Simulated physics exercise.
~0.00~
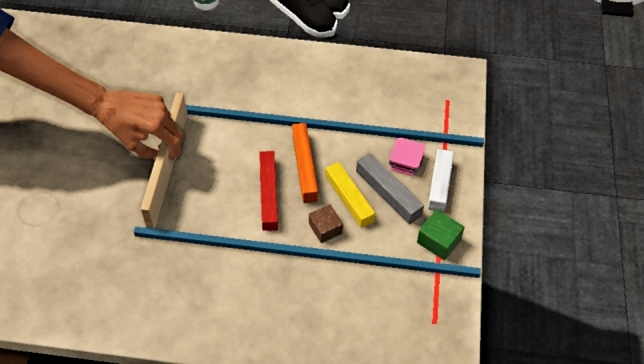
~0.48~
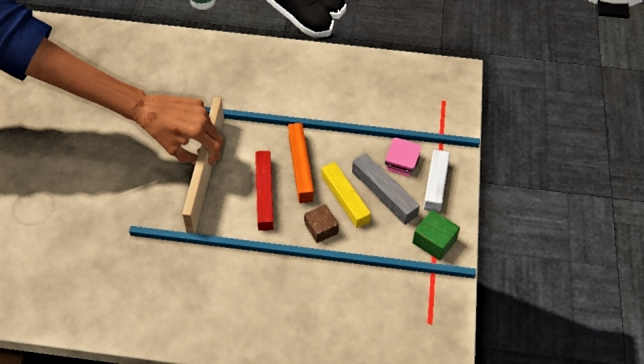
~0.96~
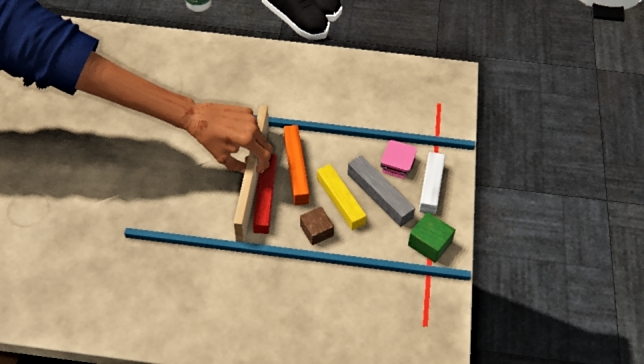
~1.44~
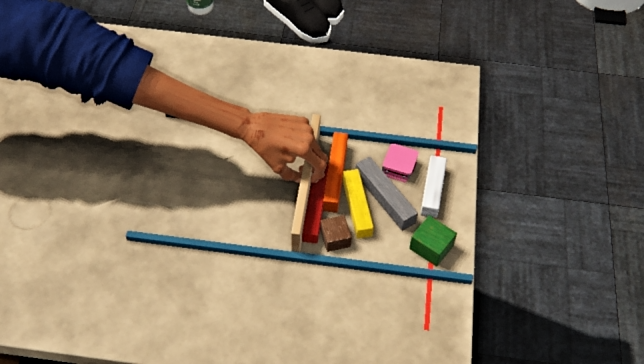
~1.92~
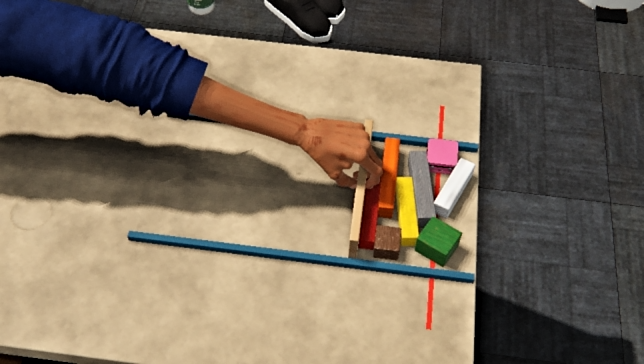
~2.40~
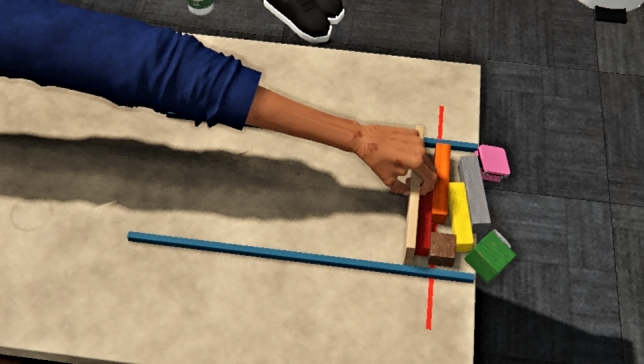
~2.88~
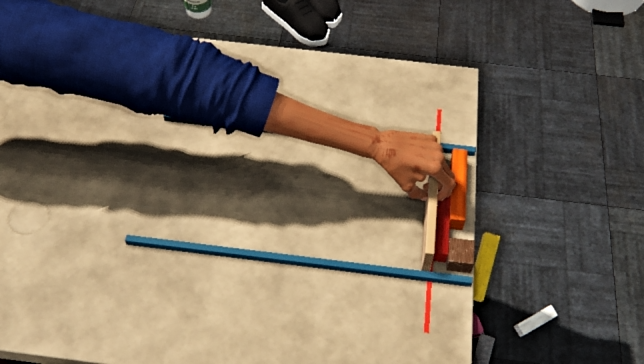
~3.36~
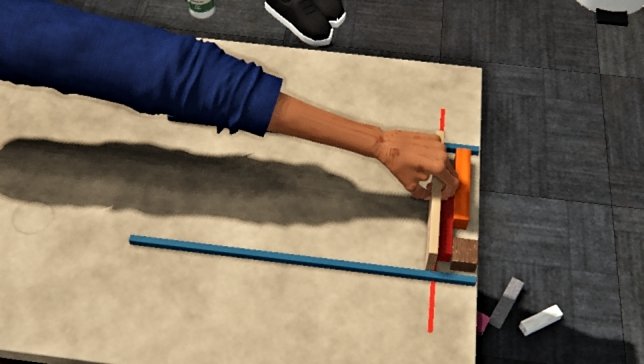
A hand slid an upright wooden board to the right between two blue strips, bunching up colored blocks and sticks and pushing five over the table's edge. It stopped around the red tape, with the red, orange and brown pieces still on the table.
